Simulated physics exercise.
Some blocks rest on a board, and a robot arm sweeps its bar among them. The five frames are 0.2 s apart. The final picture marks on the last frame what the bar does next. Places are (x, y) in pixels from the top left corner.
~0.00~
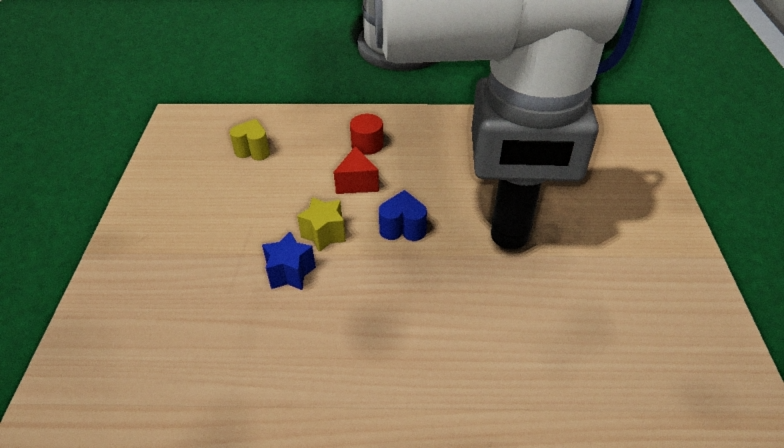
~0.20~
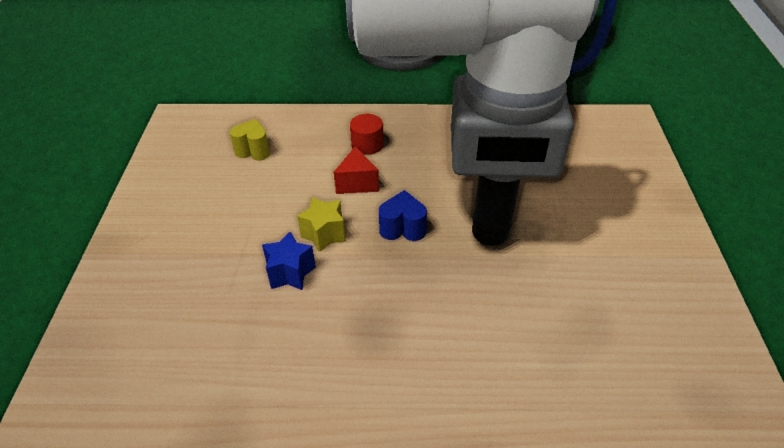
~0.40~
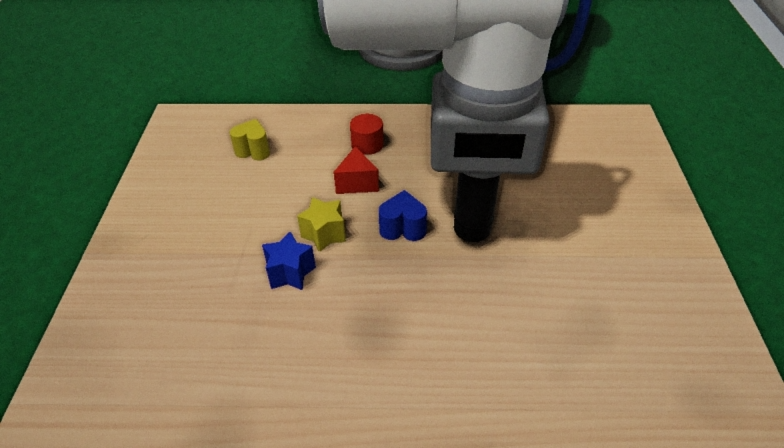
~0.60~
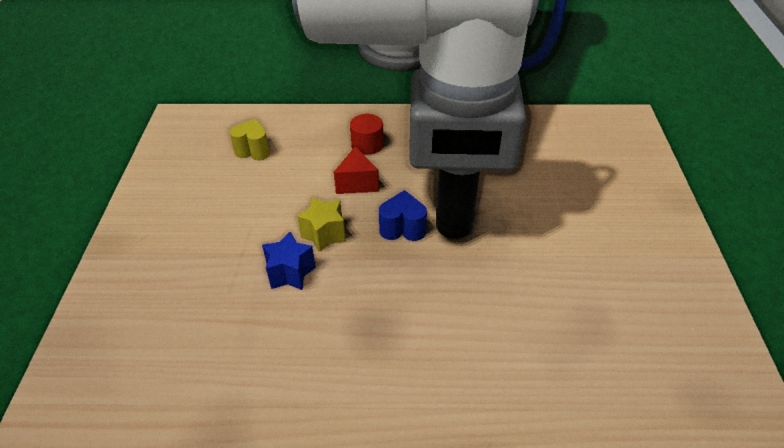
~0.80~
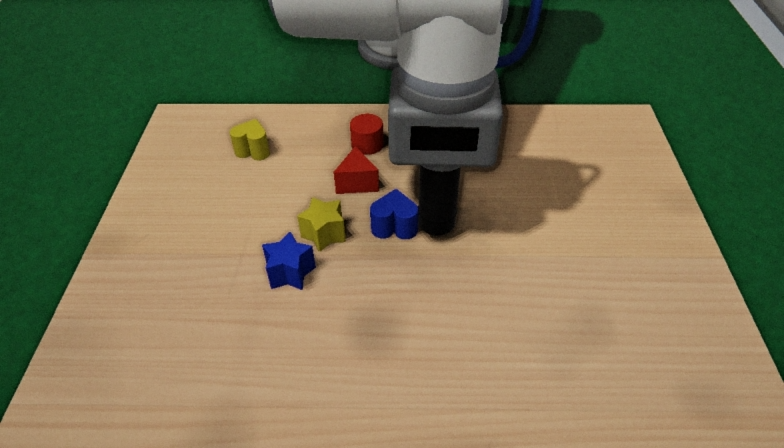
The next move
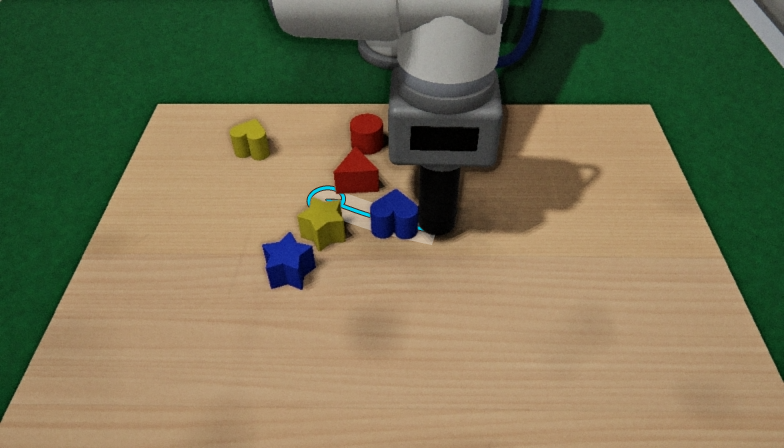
On a wooden board scattered with red, yellow and blue blocks, a robot arm slid its black bar steadily left through open space, then nudged the blue heart slightly left while the other blocks stayed put.
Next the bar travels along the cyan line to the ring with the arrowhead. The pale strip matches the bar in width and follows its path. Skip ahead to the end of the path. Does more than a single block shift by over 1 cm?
I expect so.
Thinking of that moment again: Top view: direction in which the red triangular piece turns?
If we look at it from overhead, the red triangular piece pivots clockwise.
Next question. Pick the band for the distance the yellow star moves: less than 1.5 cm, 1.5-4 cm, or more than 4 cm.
Overall it shifts between 1.5 and 4 cm.
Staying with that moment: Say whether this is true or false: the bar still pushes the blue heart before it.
The statement is correct.
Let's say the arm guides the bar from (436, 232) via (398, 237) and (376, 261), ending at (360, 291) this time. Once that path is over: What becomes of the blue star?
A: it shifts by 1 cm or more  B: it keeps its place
B.
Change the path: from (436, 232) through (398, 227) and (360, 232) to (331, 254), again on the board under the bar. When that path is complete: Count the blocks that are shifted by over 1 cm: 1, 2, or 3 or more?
Two blocks.
Path on the board, from (436, 232) via (397, 223) and (360, 212), ending at (326, 200).
On the path given first. One third of the way, bar (397, 215); yellow star (317, 212), turned 20° anticlockwise; blue heart (354, 197).
Two thirds of the way, bar (359, 204); yellow star (300, 213), turned 70° anticlockwise; blue heart (317, 188).
At the end, bar (325, 191); blue star in place; yellow star (299, 213), turned 75° anticlockwise; red triangular piece (353, 161), turned 20° clockwise; blue heart (281, 182), turned 30° anticlockwise.
